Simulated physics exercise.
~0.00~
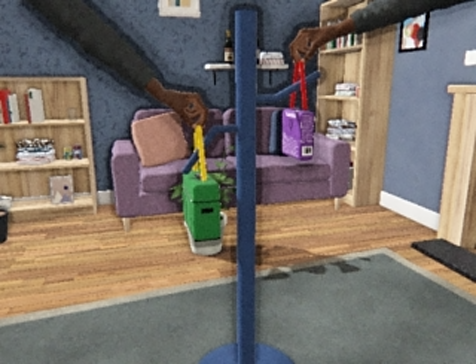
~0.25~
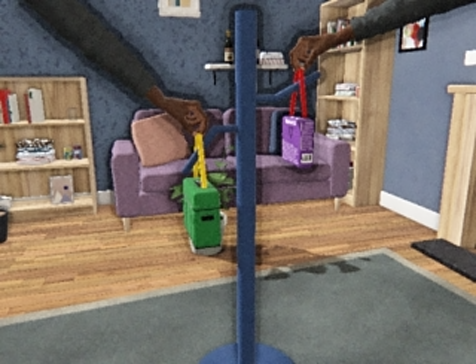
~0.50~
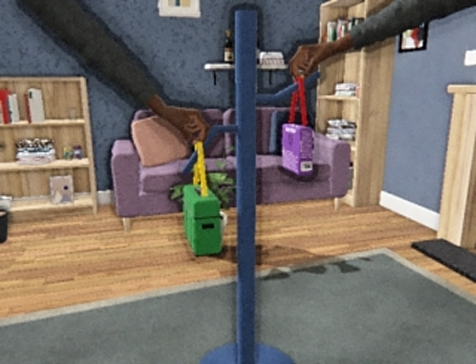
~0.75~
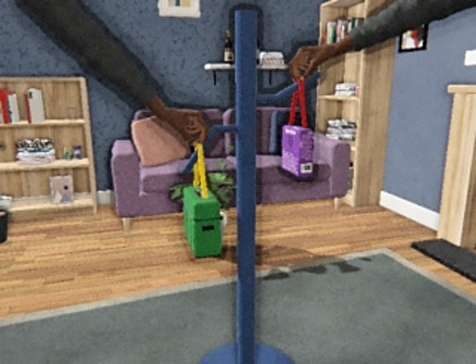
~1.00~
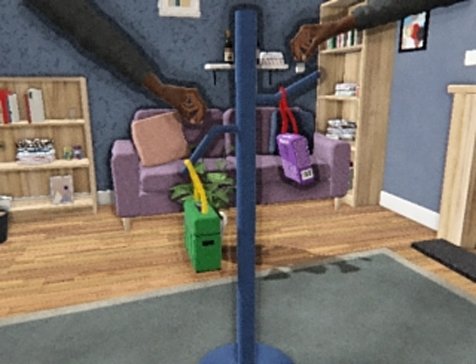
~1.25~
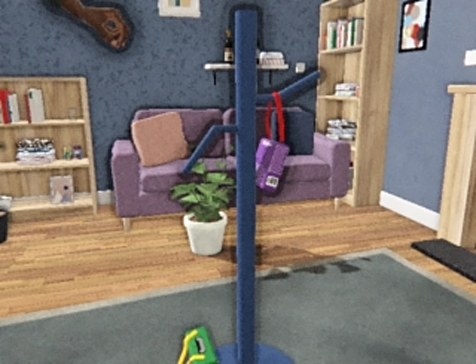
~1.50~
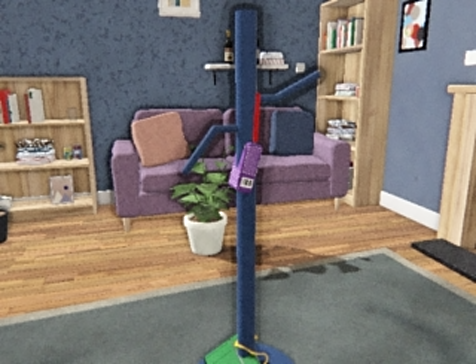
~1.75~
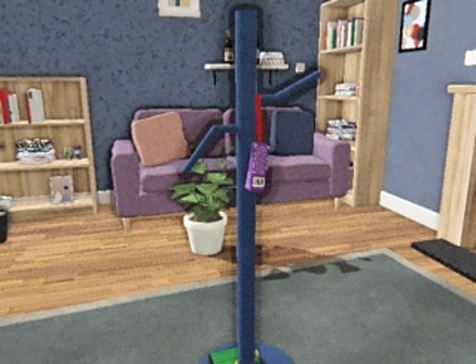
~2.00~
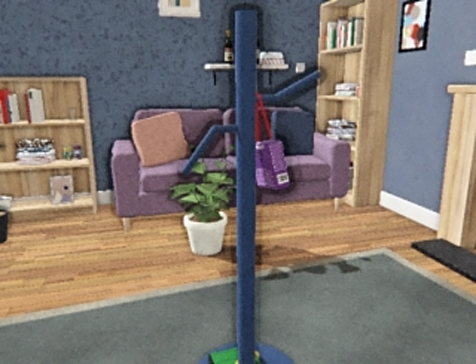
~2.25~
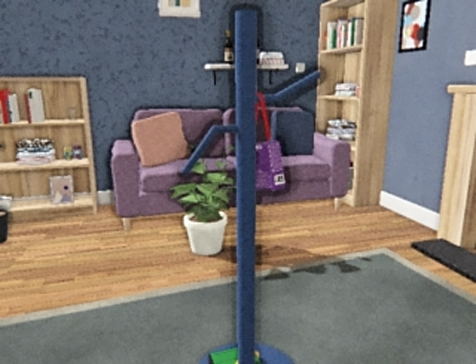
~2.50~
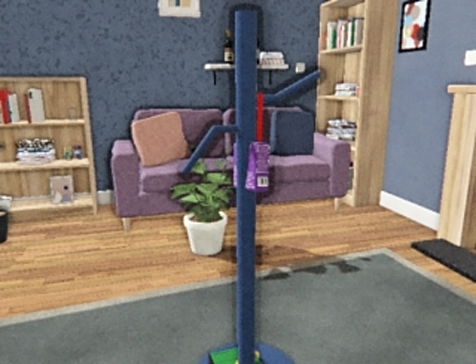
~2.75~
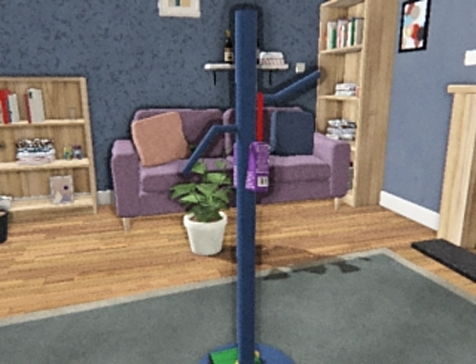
The video shows two hands lowering a green case and a purple pouch by their loops onto a blue stand's pegs, then letting go. The green case drops to the floor by the base, while the purple pouch slides inward, sways and stays hanging on the right.
